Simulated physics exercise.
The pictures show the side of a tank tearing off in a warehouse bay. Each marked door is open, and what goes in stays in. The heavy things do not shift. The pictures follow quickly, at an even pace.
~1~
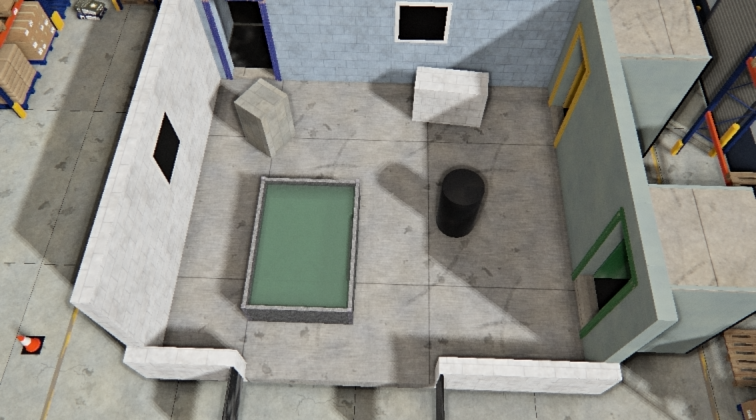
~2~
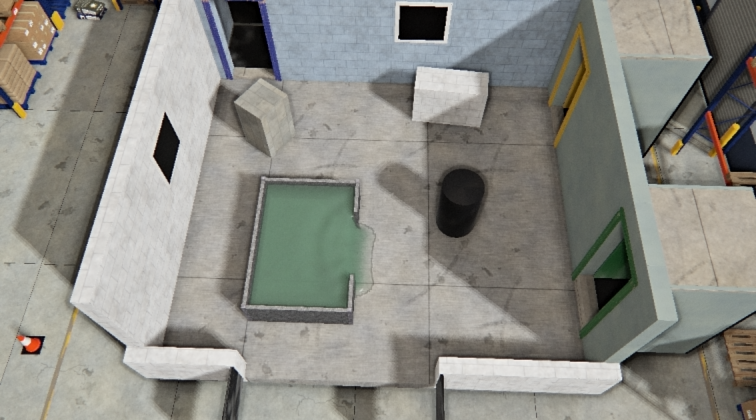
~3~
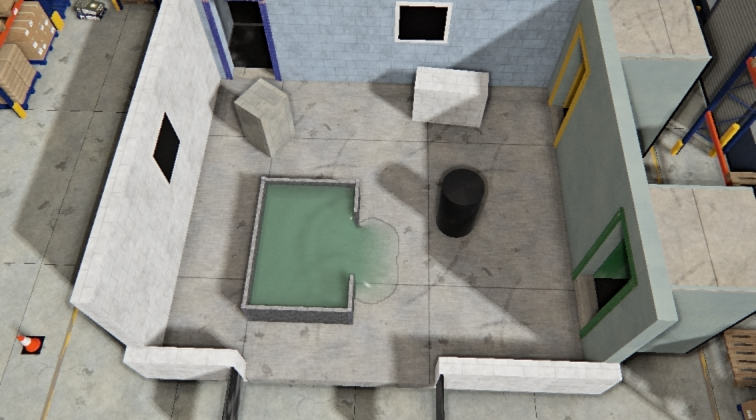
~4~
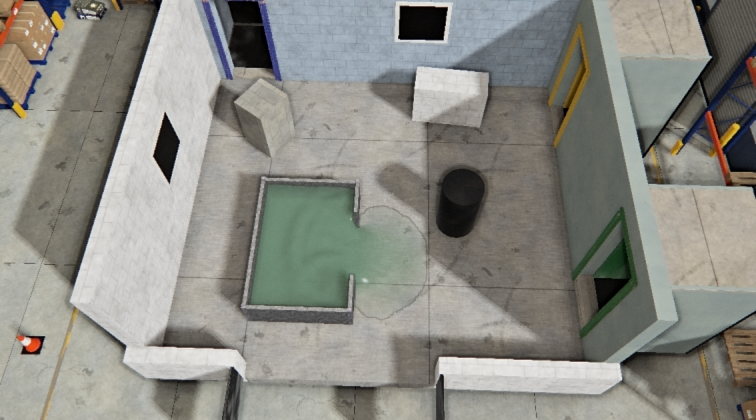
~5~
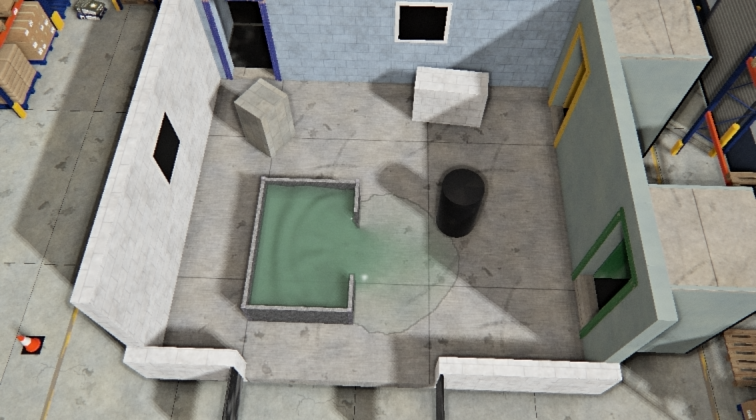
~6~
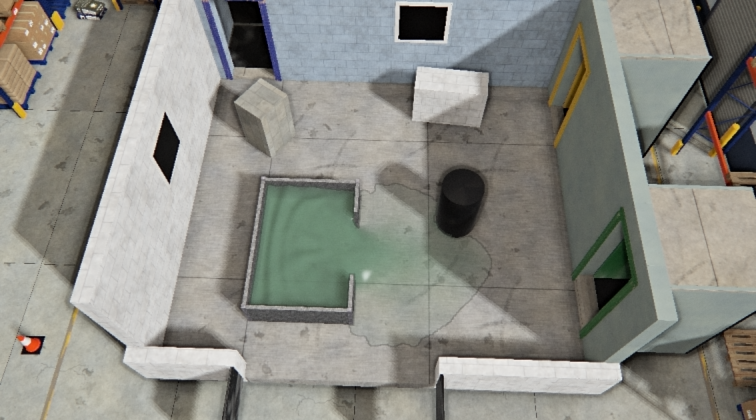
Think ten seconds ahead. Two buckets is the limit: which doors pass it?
In the end: The blue door holds within the limit; the green door holds within the limit; the yellow door floods.
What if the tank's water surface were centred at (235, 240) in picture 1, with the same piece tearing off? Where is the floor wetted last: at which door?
The door marked blue.
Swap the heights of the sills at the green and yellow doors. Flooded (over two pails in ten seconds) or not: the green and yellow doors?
One by one: The green door floods; the yellow door lets less in.
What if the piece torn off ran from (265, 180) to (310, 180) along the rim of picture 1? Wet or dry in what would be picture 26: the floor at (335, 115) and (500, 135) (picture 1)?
One after the other: Covered, dry.
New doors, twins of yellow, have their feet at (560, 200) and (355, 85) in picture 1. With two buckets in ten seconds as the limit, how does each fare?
One after the other: Takes more, takes less.
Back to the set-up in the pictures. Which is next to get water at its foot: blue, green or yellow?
That is the green one.
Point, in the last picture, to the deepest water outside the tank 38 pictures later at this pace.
Around (542, 92).
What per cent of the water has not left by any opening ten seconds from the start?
Roughly 88 per cent.
A moment on, water covers 25 % of the floor; the blue door not reached, the green door wet at the sill, nothing in, the yellow door not reached.
Next, water covers 35 % of the floor; the blue door not reached, the green door wet at the sill, nothing in, the yellow door not reached.
Then, water covers 40 % of the floor; the blue door not reached, the green door wet at the sill, nothing in, the yellow door wet at the sill, nothing in.
Later, water covers 60 % of the floor; the blue door not reached, the green door wet at the sill, nothing in, the yellow door under two buckets in.
In the end, water covers 85 % of the floor; the blue door wet at the sill, nothing in, the green door wet at the sill, nothing in, the yellow door over two buckets in.
